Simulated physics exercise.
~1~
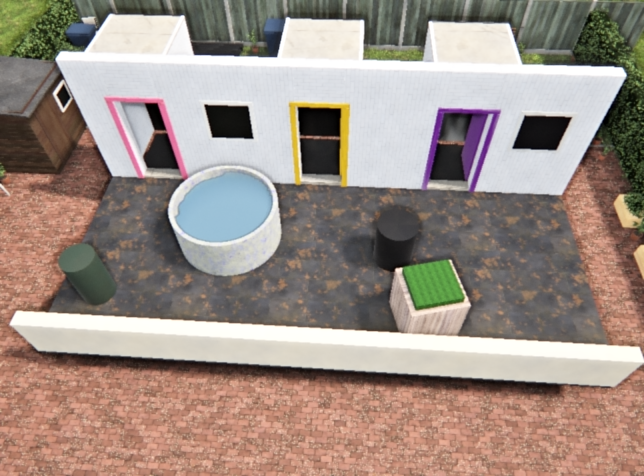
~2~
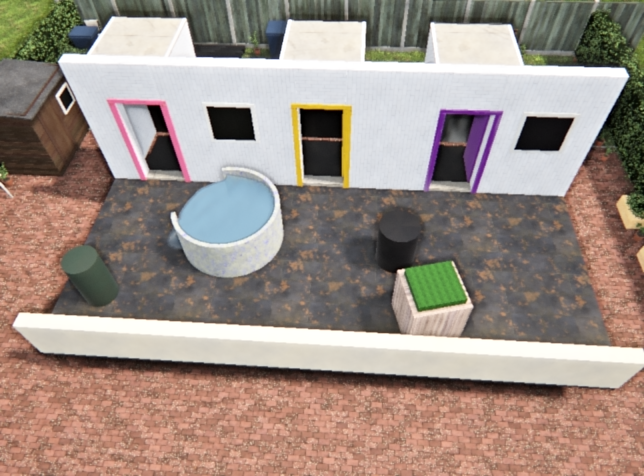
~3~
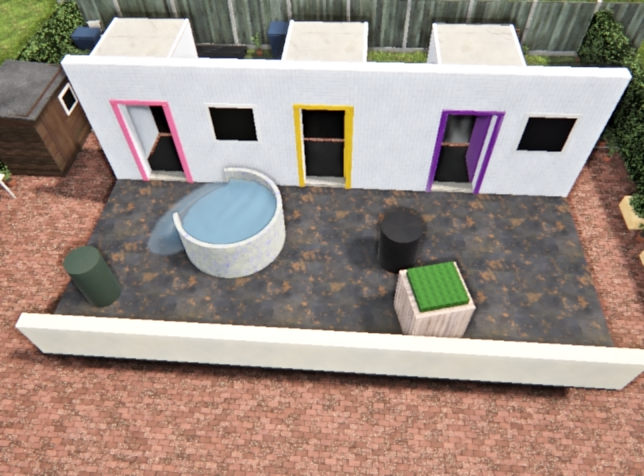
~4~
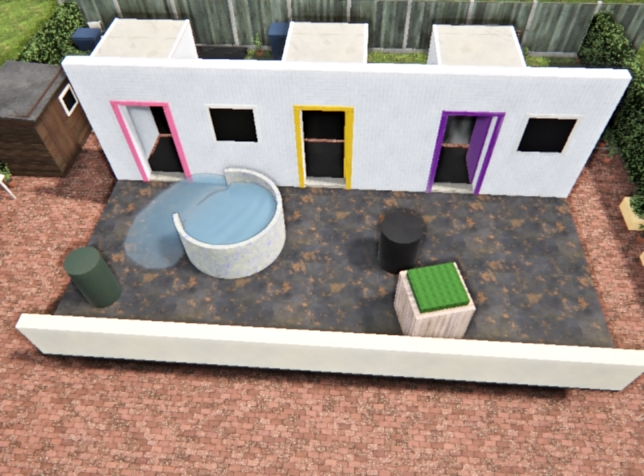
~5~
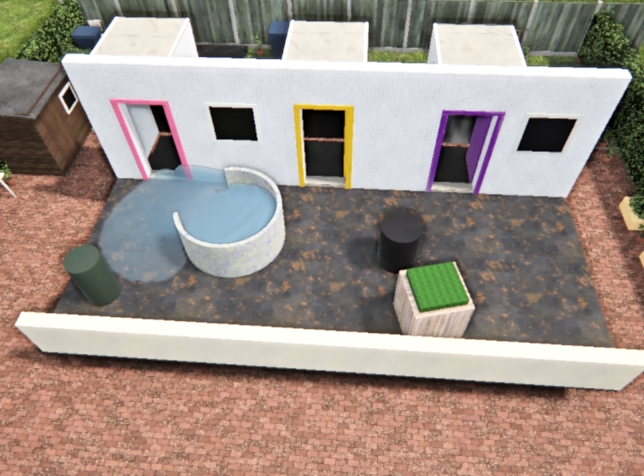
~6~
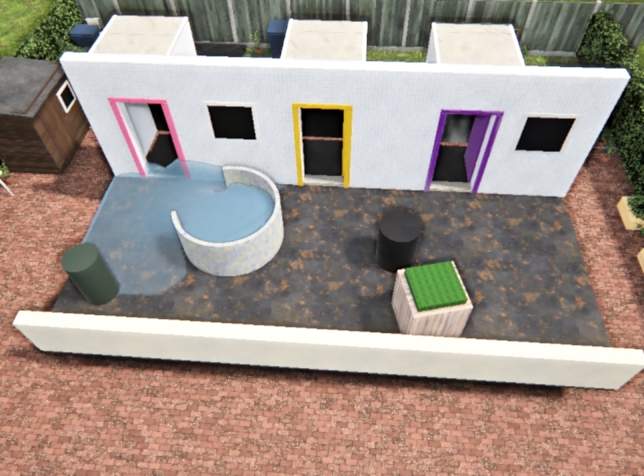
The clip shows a walled yard with a round tank of still water before a white building with pink, yellow and purple doorways; the tank's left side opens, and water pours out, spreading leftward across the dark ground.
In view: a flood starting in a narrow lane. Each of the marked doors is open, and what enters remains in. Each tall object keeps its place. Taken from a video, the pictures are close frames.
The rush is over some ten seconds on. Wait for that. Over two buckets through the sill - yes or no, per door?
Pink door - yes, yellow door - no, purple door - no.
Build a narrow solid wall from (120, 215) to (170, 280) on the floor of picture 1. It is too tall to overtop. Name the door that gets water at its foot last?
The purple door, I think.
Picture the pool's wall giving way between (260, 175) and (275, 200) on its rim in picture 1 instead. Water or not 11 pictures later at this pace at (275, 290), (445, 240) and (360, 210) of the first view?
In turn: Untouched, swamped, swamped.
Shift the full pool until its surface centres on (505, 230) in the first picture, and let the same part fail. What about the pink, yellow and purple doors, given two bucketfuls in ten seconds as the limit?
Taking the doors in turn, pink remains short, yellow surpasses that, and purple surpasses that.
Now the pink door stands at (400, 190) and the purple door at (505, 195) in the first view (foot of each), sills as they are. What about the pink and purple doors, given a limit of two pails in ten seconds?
Result - the pink one stays within limits while the purple one stays within limits.
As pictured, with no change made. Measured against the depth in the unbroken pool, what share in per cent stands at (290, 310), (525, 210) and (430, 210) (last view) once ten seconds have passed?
About 0 per cent, then 2 per cent, then 2 per cent.
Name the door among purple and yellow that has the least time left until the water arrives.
Answer: The yellow one.
A moment on, water covers 20 % of the floor; the pink door far over two buckets in, the yellow door wet at the sill, nothing in, the purple door not reached.
Next, water covers 25 % of the floor; the pink door far over two buckets in, the yellow door wet at the sill, nothing in, the purple door not reached.
Then, water covers 25 % of the floor; the pink door far over two buckets in, the yellow door wet at the sill, nothing in, the purple door wet at the sill, nothing in.
Later, water covers 30 % of the floor; the pink door far over two buckets in, the yellow door wet at the sill, nothing in, the purple door wet at the sill, nothing in.
In the end, water covers 15 % of the floor; the pink door far over two buckets in, the yellow door wet at the sill, nothing in, the purple door wet at the sill, nothing in.
